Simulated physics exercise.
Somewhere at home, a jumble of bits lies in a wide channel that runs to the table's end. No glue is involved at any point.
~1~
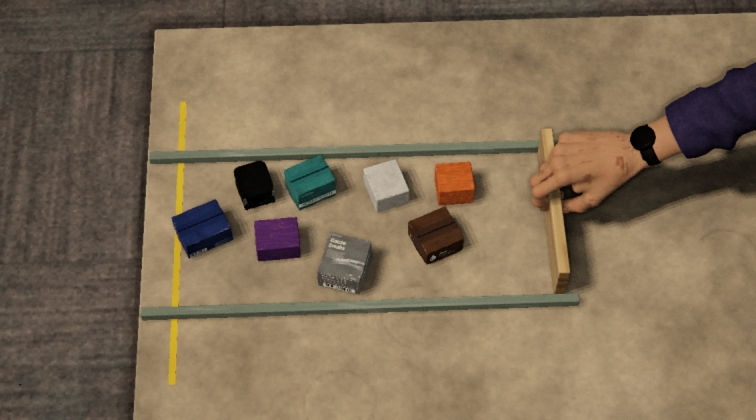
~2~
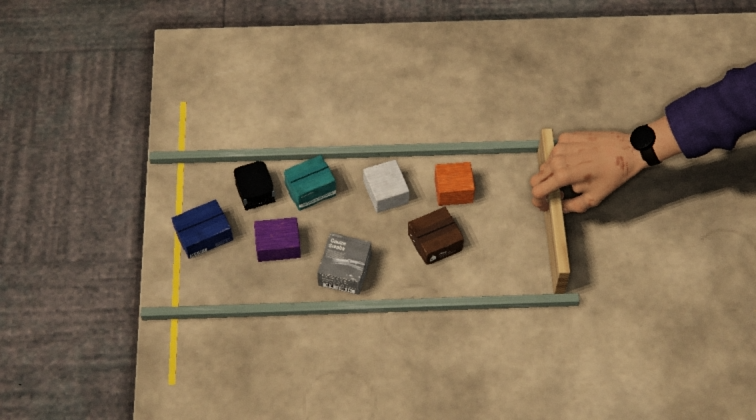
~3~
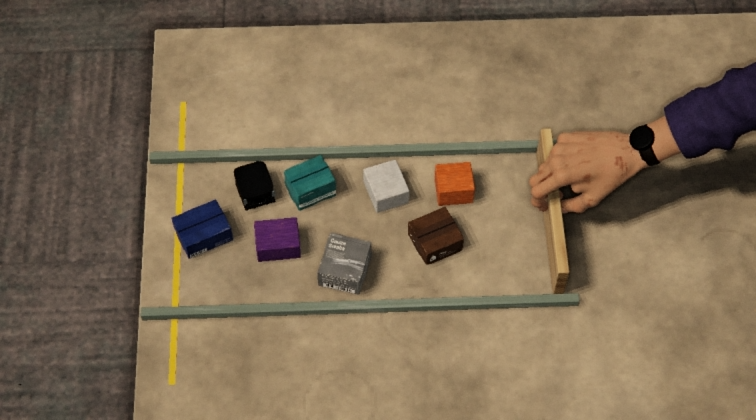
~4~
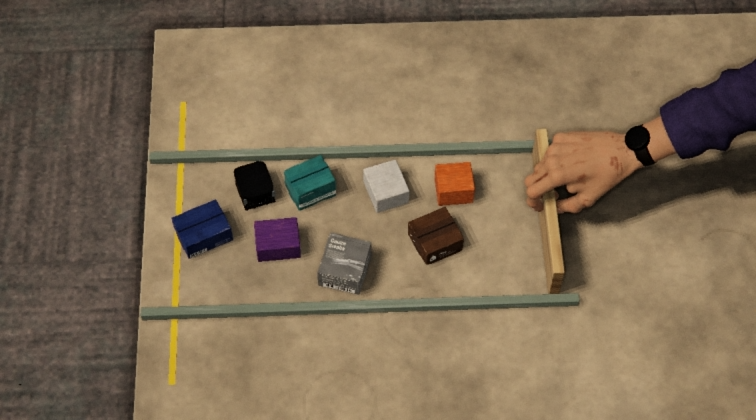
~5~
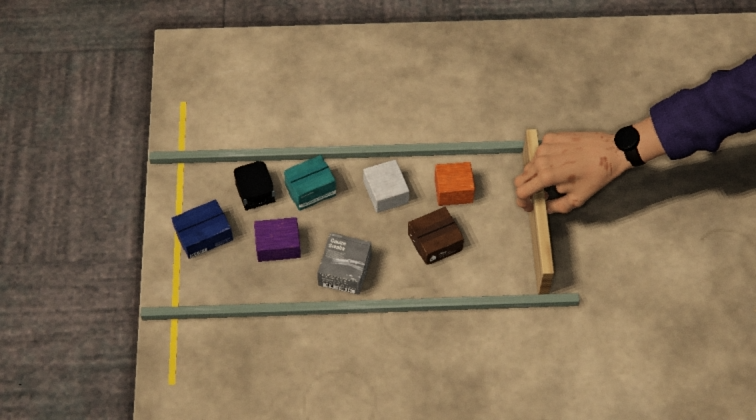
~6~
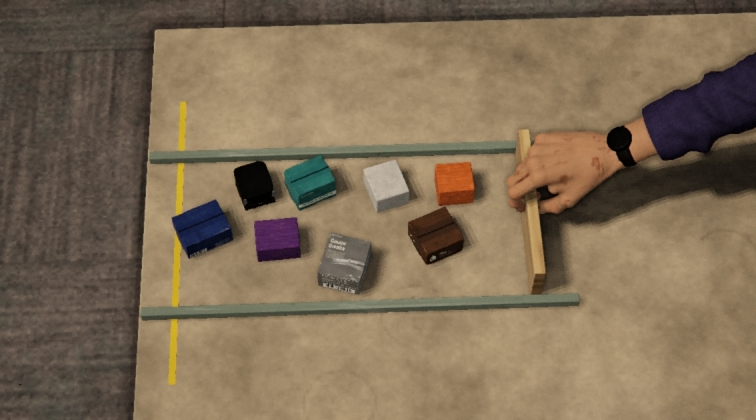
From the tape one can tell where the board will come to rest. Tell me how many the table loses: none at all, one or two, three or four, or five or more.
Those that leave the table: Five at the least.
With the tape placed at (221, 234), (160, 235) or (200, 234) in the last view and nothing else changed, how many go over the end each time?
3, 8, 4.
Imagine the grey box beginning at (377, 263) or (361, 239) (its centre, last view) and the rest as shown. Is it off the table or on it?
Well, the first time it hangs in there and the second time it goes overboard.
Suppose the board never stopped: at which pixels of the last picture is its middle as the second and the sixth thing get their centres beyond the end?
(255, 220), then (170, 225).
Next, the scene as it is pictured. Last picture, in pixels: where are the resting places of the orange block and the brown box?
For the orange block it's (161, 192), and for the brown box it's (155, 234).
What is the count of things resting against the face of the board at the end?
Result: 3 in all.
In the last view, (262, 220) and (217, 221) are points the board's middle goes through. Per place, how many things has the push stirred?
Counts: 8 and 8.
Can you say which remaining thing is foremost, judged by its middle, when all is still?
That's the grey box, it ends up nearest.
Soon after, none off yet; blue box at rest near (202, 229); black case moving near (245, 185); purple block moving near (273, 240).
At rest, the number that fall off is five or more; fallen, white block, turquoise box, purple block, black case and blue box.
